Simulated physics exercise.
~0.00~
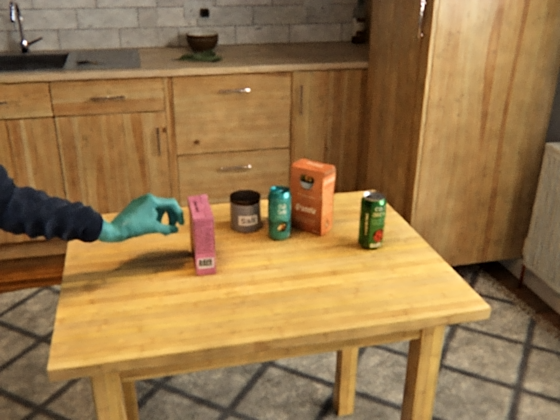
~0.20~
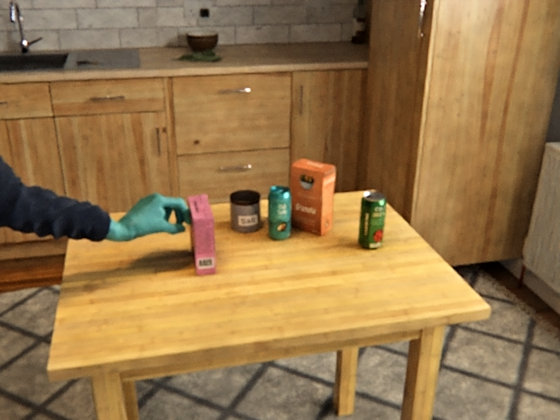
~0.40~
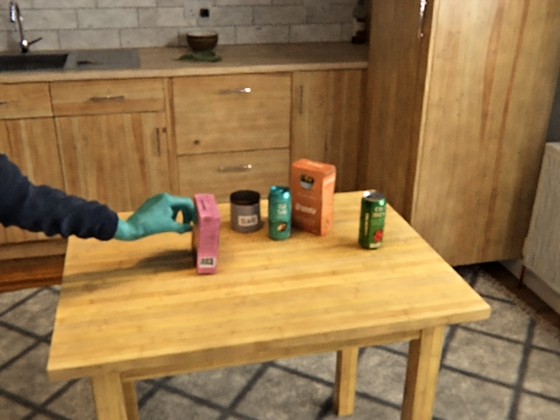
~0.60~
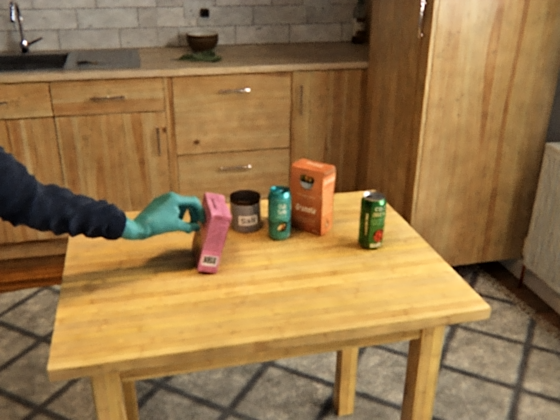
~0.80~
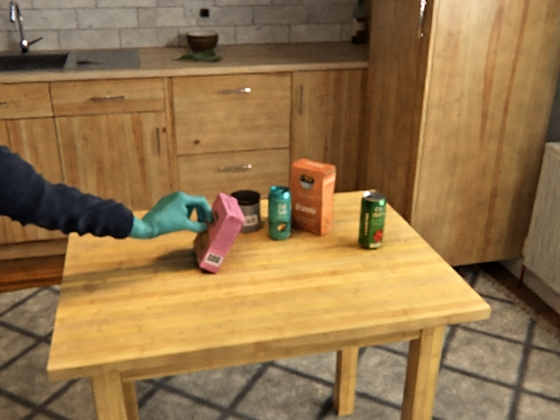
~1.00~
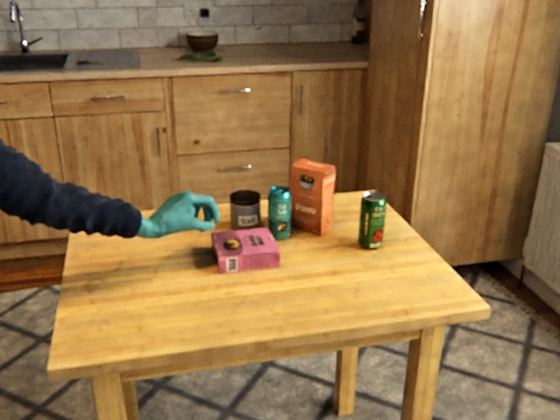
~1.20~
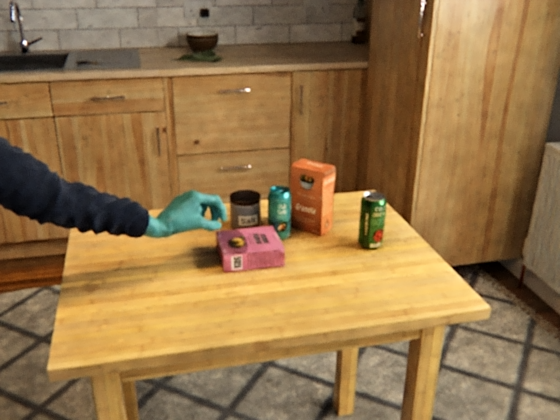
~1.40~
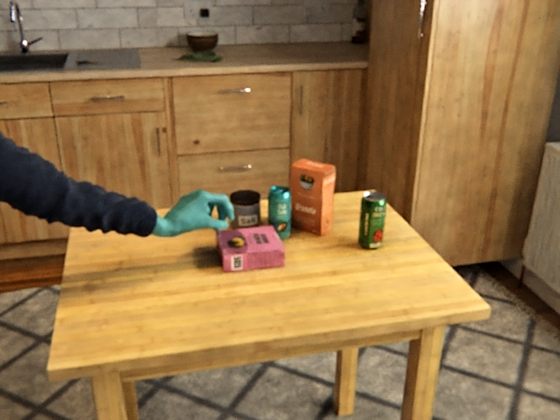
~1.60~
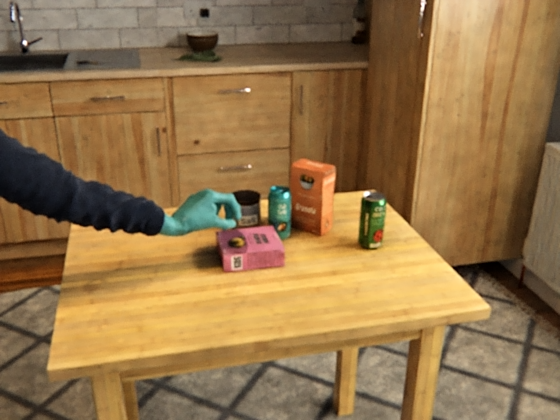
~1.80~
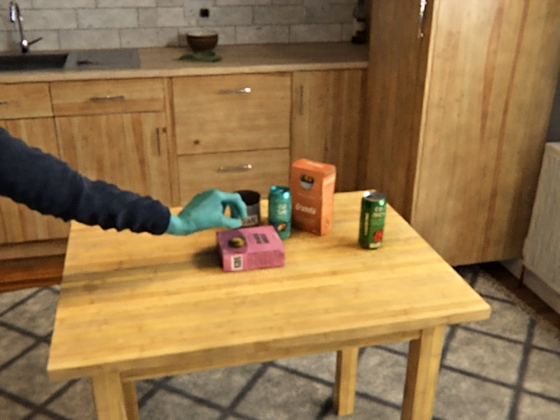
A teal-gloved hand reached in from the left and pushed an upright pink packet to the right until it leaned and toppled onto its side on the wooden table, where it lay still near the unmoved cans, grey jar and orange packet.
